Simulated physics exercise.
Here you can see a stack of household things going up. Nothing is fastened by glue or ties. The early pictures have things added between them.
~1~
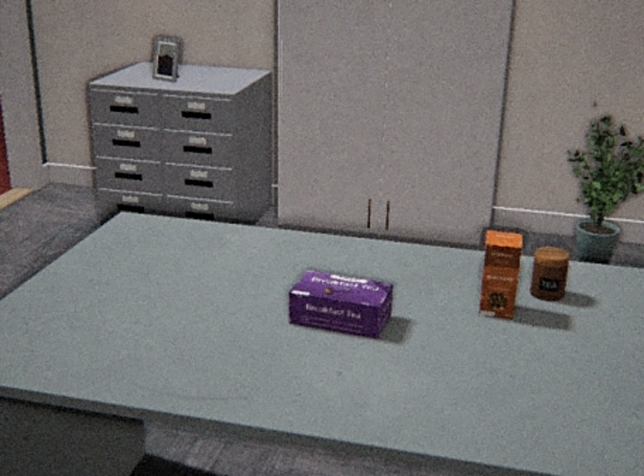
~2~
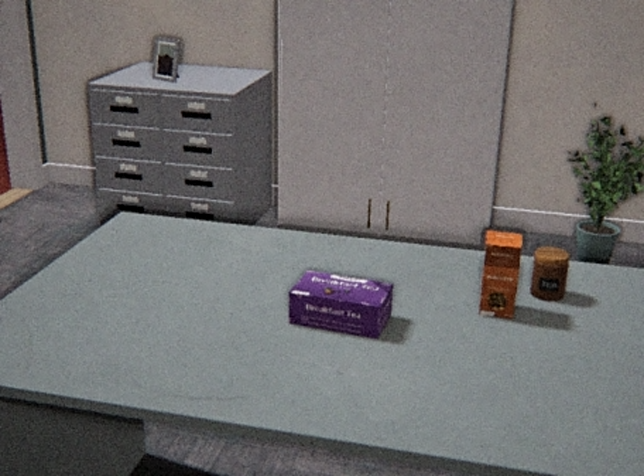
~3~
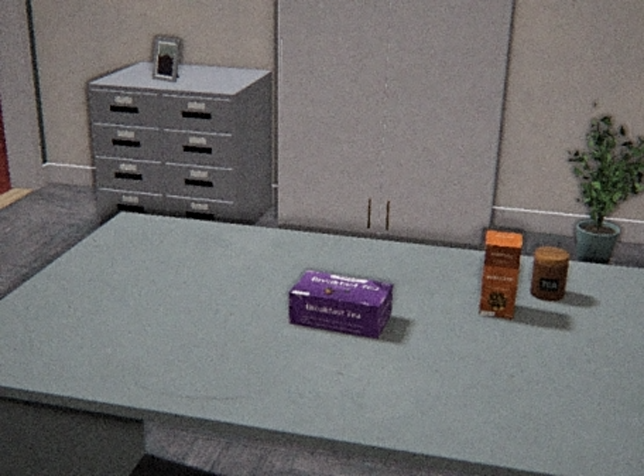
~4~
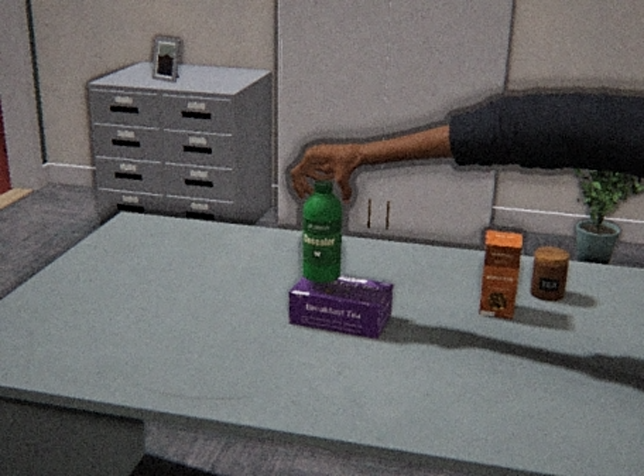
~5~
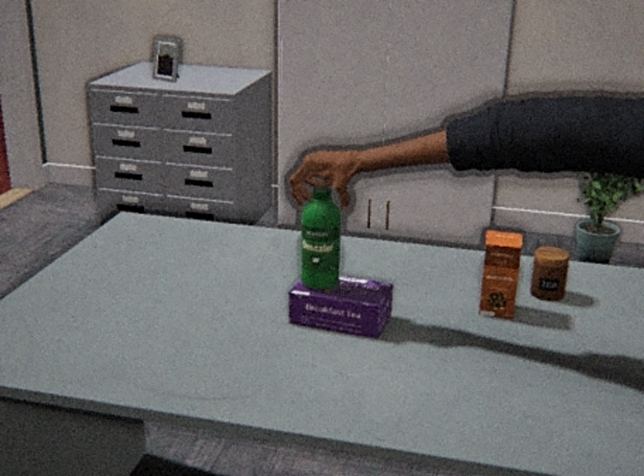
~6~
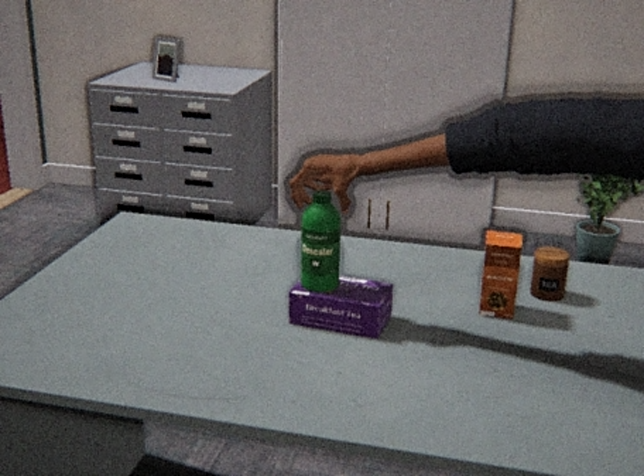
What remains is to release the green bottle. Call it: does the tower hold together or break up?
It holds together.
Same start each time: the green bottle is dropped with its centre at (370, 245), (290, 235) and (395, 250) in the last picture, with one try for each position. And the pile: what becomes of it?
Well, in the first case it stays steady, in the second it tumbles down, and in the third it tumbles down.
Then, 0.60 s later than the last frame, all is still.
Then, 1.60 s later than the last frame, green bottle resting near (321, 240).
When it is over, all 4 as before. End places, in pixels of the last picture, green bottle near (321, 240). The pile holds.
